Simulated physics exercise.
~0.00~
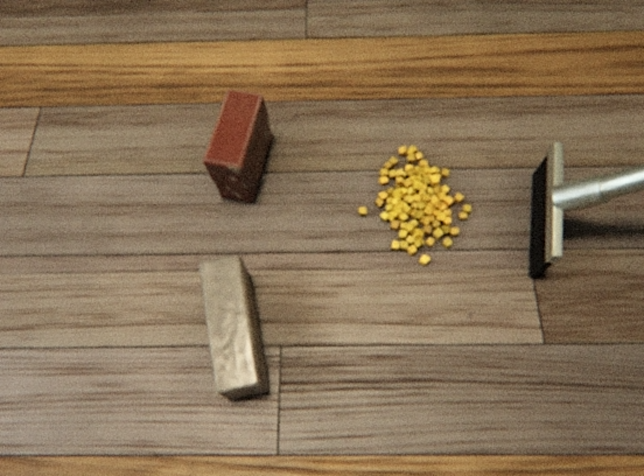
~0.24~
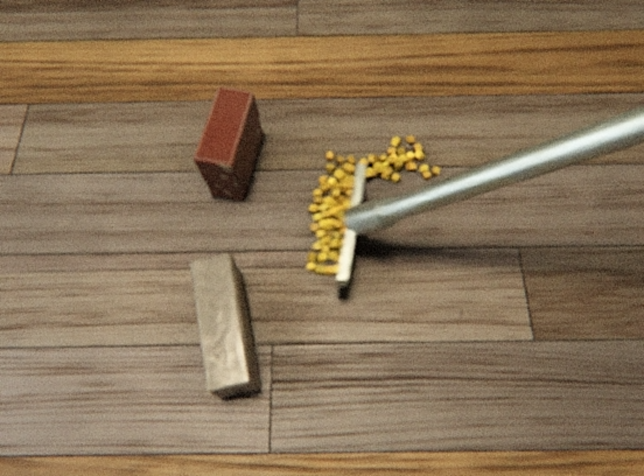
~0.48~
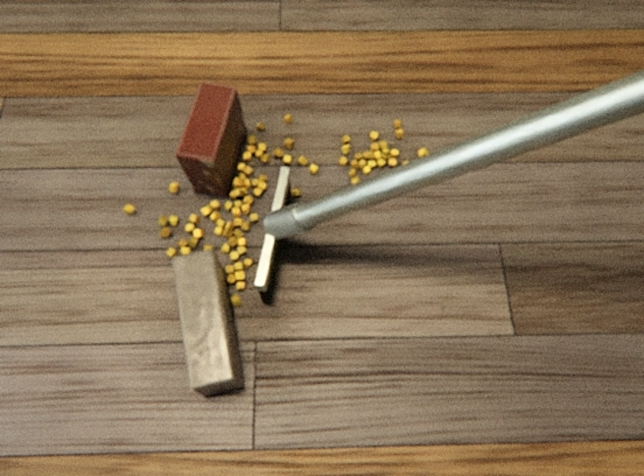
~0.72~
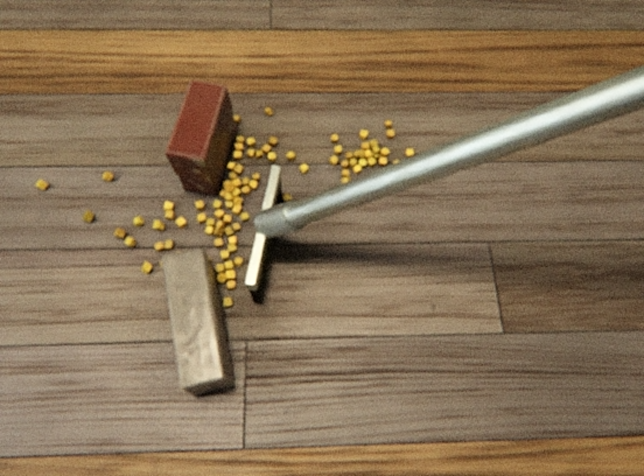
To begin with, a loose pile of small yellow cubes lies on a wood plank floor, between a squeegee on the right and two blocks on the left, one red and one grey, with a gap between them. The squeegee slides left and pushes into the pile, bunching most cubes against its blade while some trail behind. It carries on toward the blocks, and a few cubes slip through the gap. The blade then almost stops, and those cubes scatter farther left. At the end, most cubes remain crowded before the blocks, with a small group left behind near the handle.
